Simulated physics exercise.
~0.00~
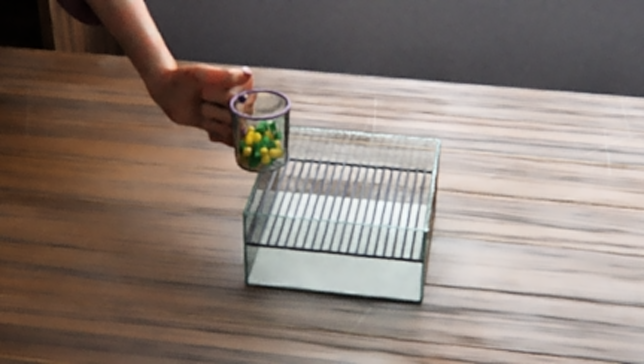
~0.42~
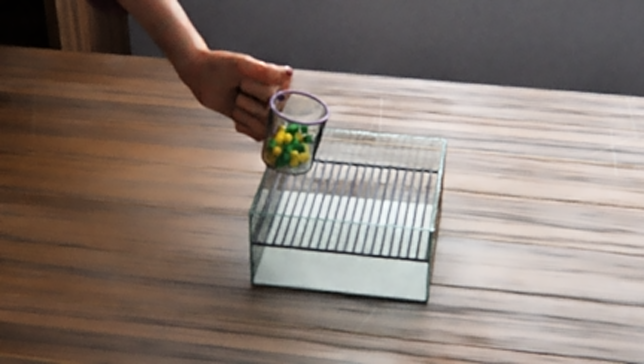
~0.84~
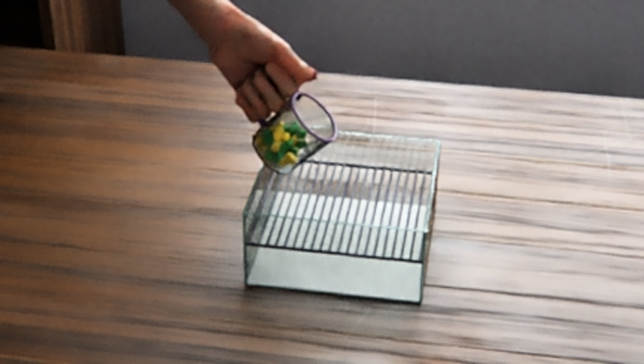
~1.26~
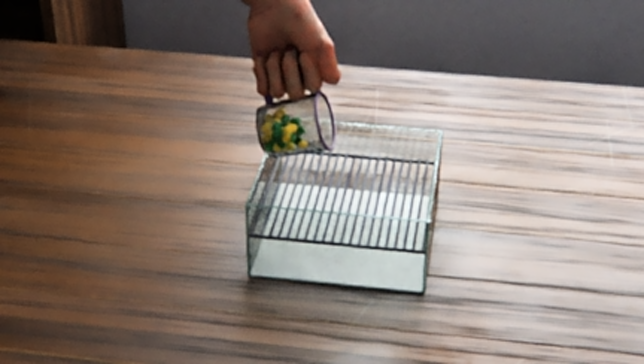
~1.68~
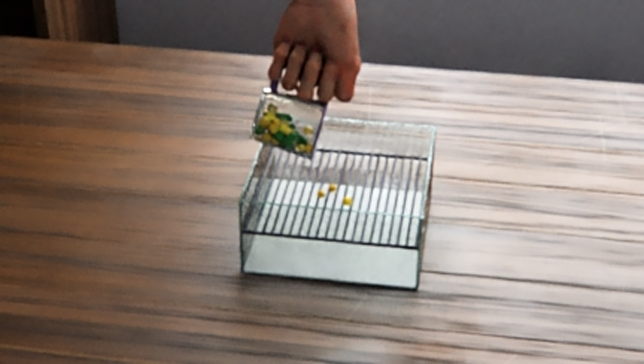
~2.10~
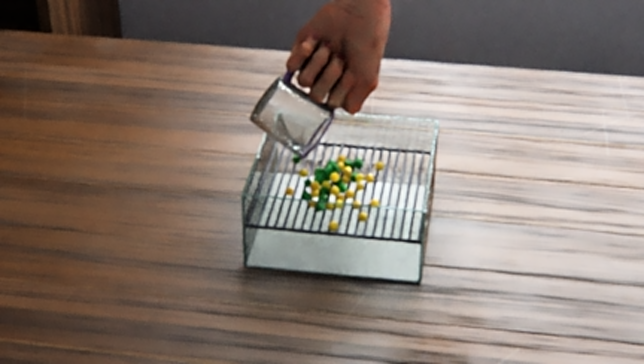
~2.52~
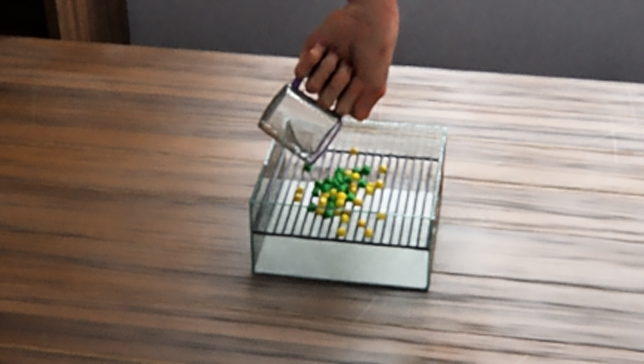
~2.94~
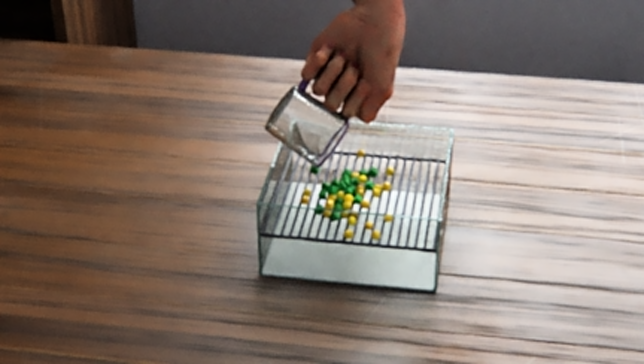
The clip opens with a hand holding a clear cup of small yellow and green pieces above a wire rack set in a glass-sided box on a wooden table. The hand moves right and tilts the cup over the rack until it lies on its side. A few yellow pieces tumble out first while the green ones stay inside. The cup then tips further, and the rest spills onto the wires in a loose, mixed cluster. At the end, the hand holds the emptied cup tipped downward, and both the yellow and green pieces rest on top of the rack.
